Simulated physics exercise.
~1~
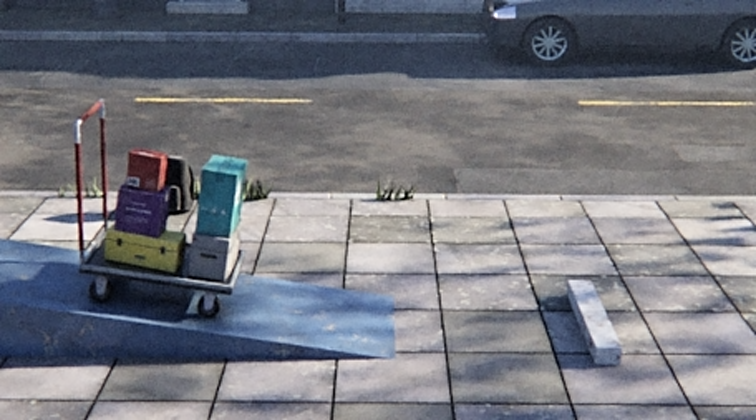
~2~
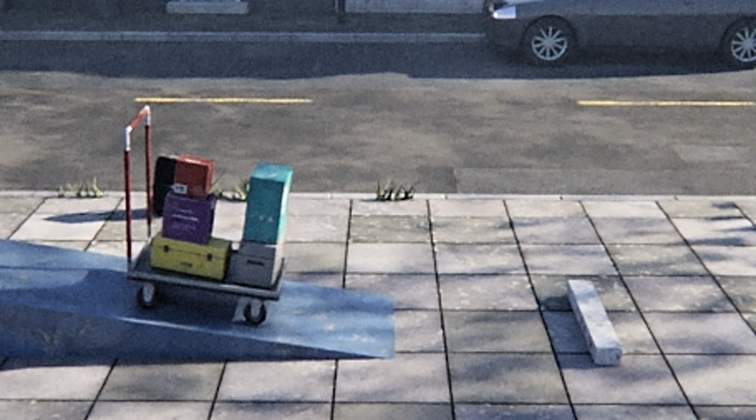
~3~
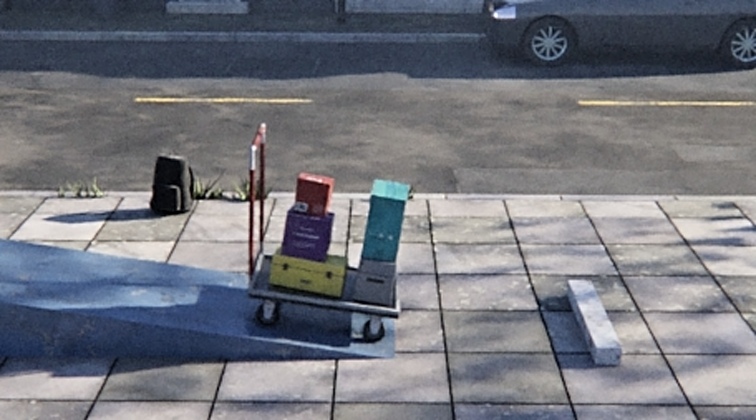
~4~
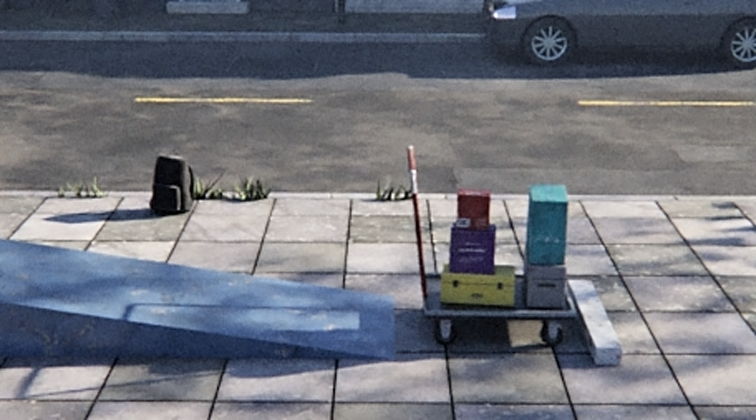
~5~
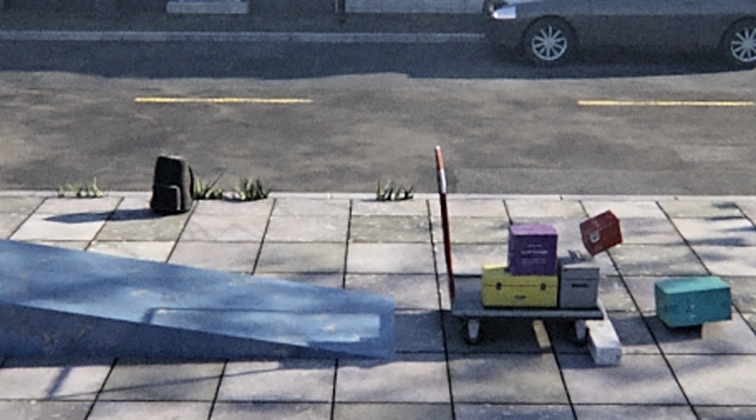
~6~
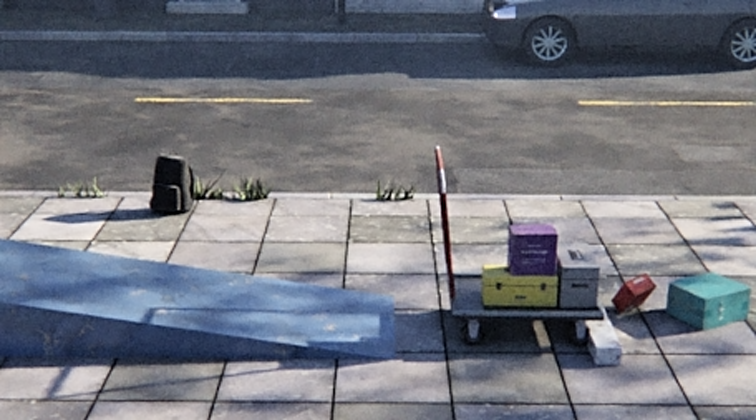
A loaded trolley rolls down a ramp, hits a kerb, and drops turquoise and red boxes.
